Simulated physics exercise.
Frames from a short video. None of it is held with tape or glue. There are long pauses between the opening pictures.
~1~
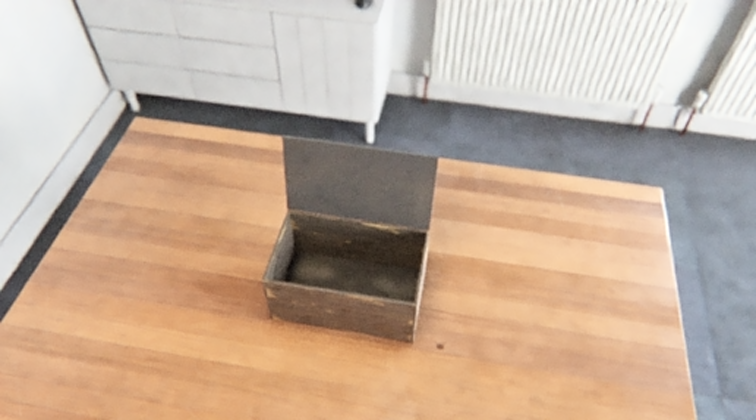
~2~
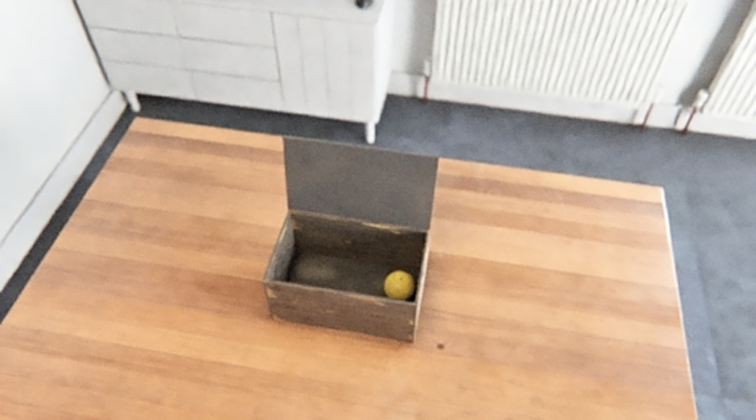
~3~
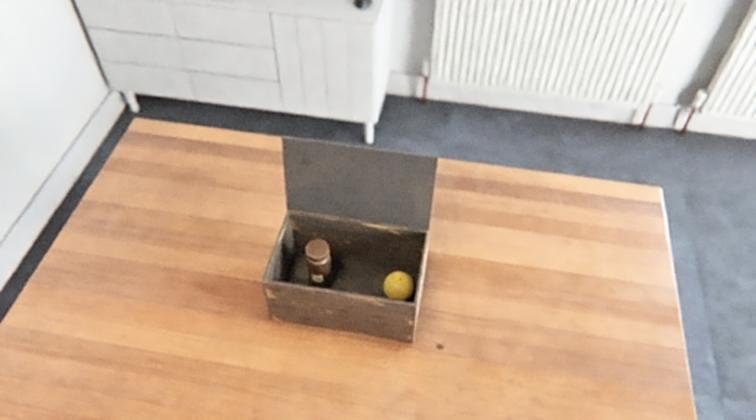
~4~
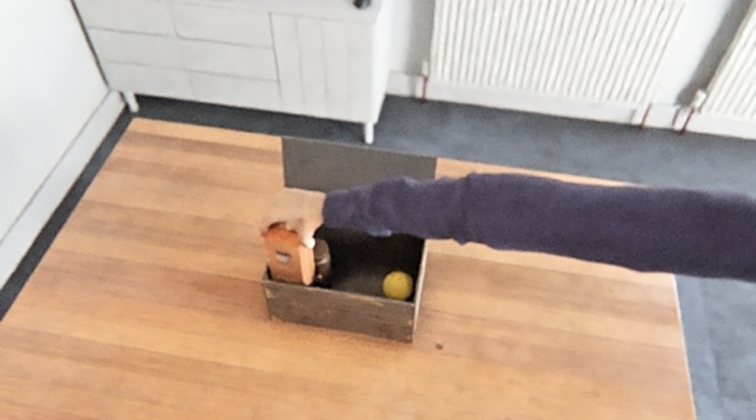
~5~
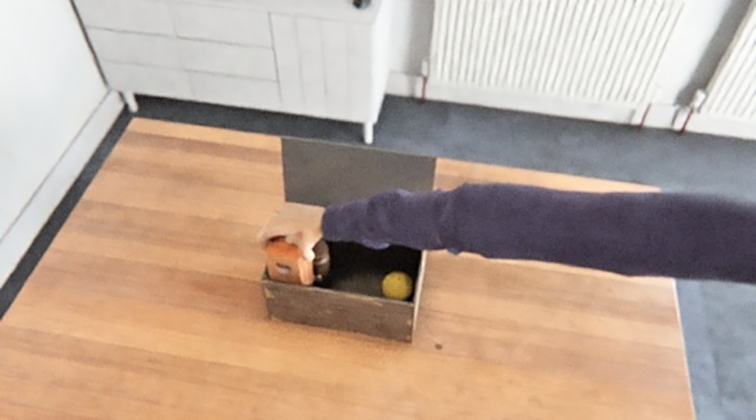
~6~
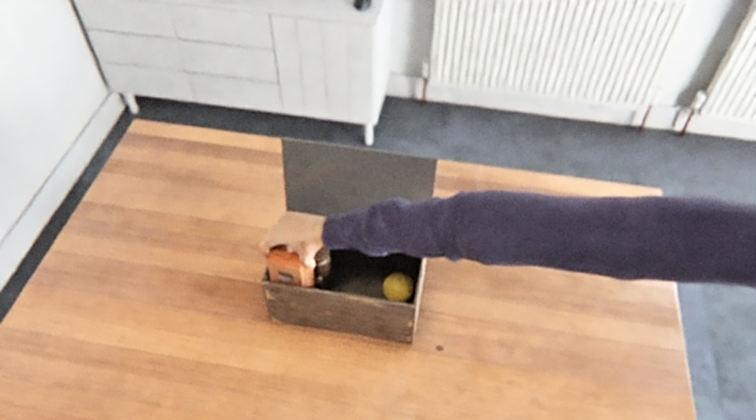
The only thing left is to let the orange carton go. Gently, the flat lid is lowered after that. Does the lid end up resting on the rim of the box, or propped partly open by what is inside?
Stays open.
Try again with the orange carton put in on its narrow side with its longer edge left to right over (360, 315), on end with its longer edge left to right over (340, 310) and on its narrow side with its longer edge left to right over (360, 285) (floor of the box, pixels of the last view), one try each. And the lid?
In the first case the lid comes down fully; in the second it stays propped open; in the third it comes down fully.
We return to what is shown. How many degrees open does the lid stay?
Roughly 25°.
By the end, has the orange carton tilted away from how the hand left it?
It stays as it was set.
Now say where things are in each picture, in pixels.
In the first picture, the last thing is not in view yet.
In the second picture, the last thing is not in view yet; yellow apple (400, 287).
In the third picture, the last thing is not in view yet; yellow apple (399, 287).
The fourth picture shows coming down; orange carton (292, 261); yellow apple (399, 287).
The fifth picture shows coming down; orange carton (291, 273); yellow apple (398, 287).
The sixth picture shows put in, still held; orange carton (293, 280); yellow apple (399, 288).
Then, 1.40 s later than the last frame, lid 74° above the rim.
Then, 1.70 s later than the last frame, lid 45° above the rim.
When it is over, lid 25° above the rim; all 3 as before. End places, in pixels of the last picture, orange carton near (293, 281).
